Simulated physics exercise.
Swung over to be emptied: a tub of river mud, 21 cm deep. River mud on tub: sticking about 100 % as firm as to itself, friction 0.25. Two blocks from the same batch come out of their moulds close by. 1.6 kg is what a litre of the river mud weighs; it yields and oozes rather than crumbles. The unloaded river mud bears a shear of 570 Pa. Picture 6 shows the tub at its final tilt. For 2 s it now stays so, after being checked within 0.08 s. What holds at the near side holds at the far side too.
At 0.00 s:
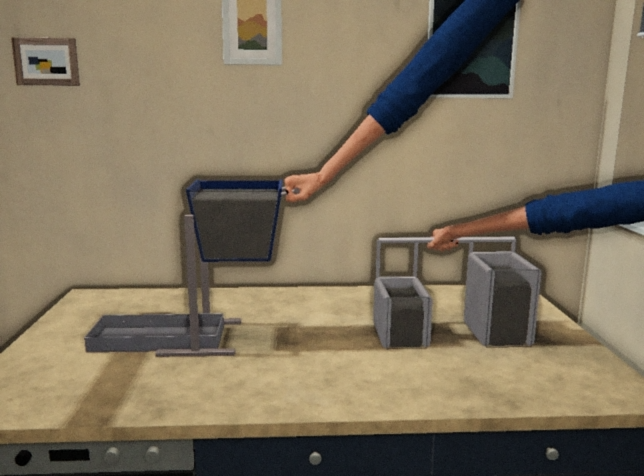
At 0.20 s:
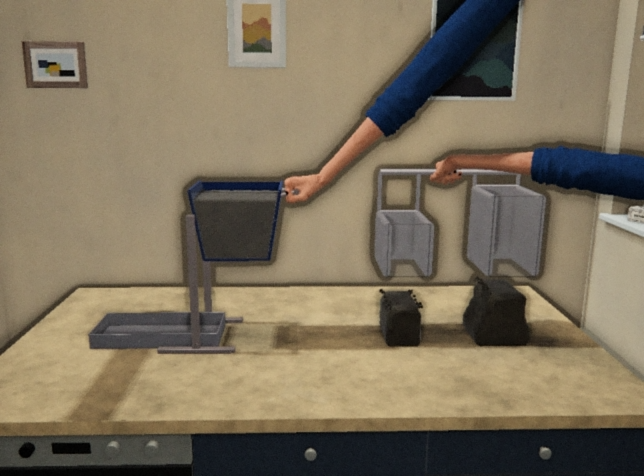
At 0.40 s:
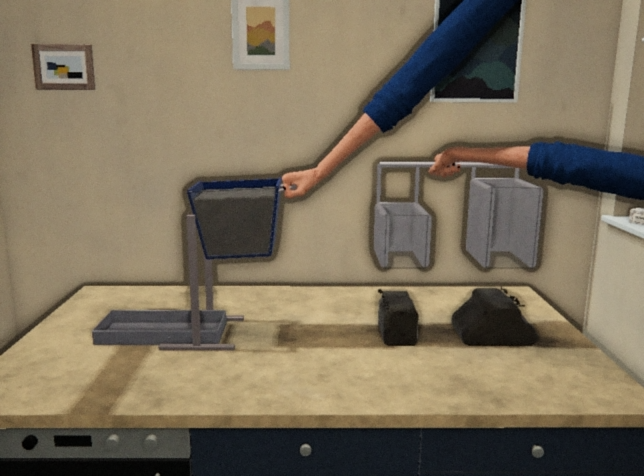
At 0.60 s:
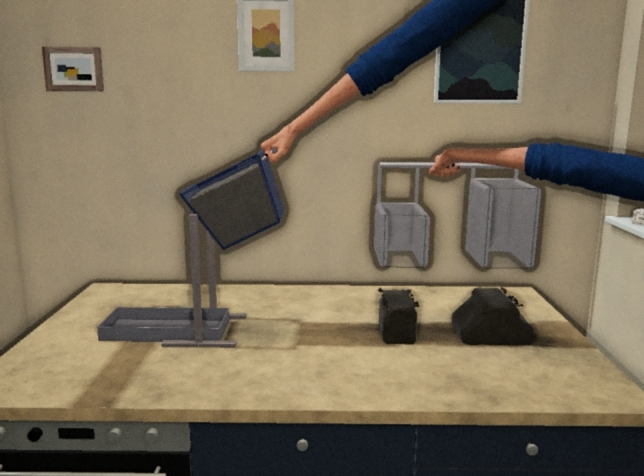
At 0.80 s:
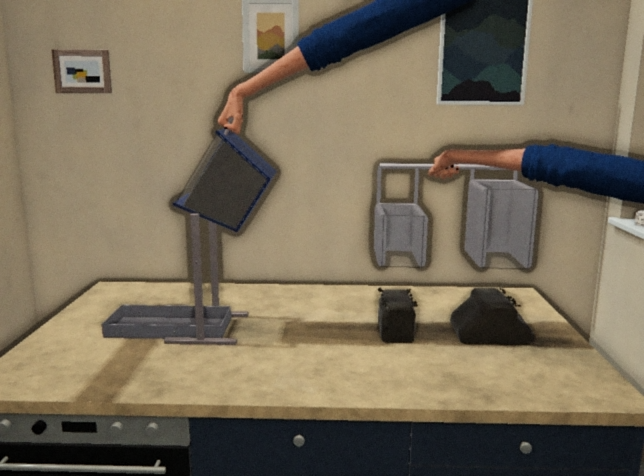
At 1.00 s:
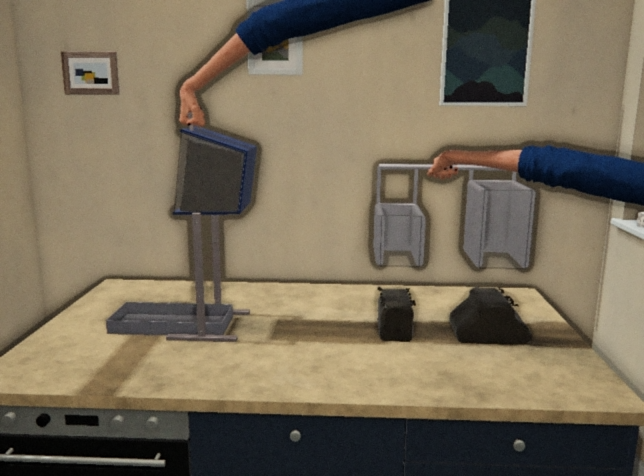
A hand swung a tub of dark mud over onto its side above a tray, after another hand lifted two moulds off dark blocks, the right one slumping lower and the left barely sagging.
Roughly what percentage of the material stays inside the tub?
51 %.
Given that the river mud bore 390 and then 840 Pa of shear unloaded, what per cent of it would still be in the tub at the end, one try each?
The answers, in order, are 40 % and 100 %.
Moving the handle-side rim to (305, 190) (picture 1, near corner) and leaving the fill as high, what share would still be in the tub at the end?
Around 35 percent would still be in the tub at the end.
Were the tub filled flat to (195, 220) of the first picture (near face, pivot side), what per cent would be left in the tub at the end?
I'd say close to 100 % stays in the tub.
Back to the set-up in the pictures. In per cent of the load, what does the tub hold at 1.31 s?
Roughly 70 per cent.
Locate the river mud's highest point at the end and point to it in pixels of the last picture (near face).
Highest point: Approx. (216, 180).
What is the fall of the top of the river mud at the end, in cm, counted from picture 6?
About 13 cm.
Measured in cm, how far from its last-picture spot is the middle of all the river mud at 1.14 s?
Something like 4 cm, give or take.
After 1.14 s, the tub is at 82 degrees and holds 95 %.
After 1.31 s, the tub is at 82 degrees and holds 68 %.
After 1.48 s, the tub is at 82 degrees and holds 54 %.
After 1.65 s, the tub is at 82 degrees and holds 51 %.
After 3.00 s, at the end, the tub is at 82 degrees and holds 51 %.
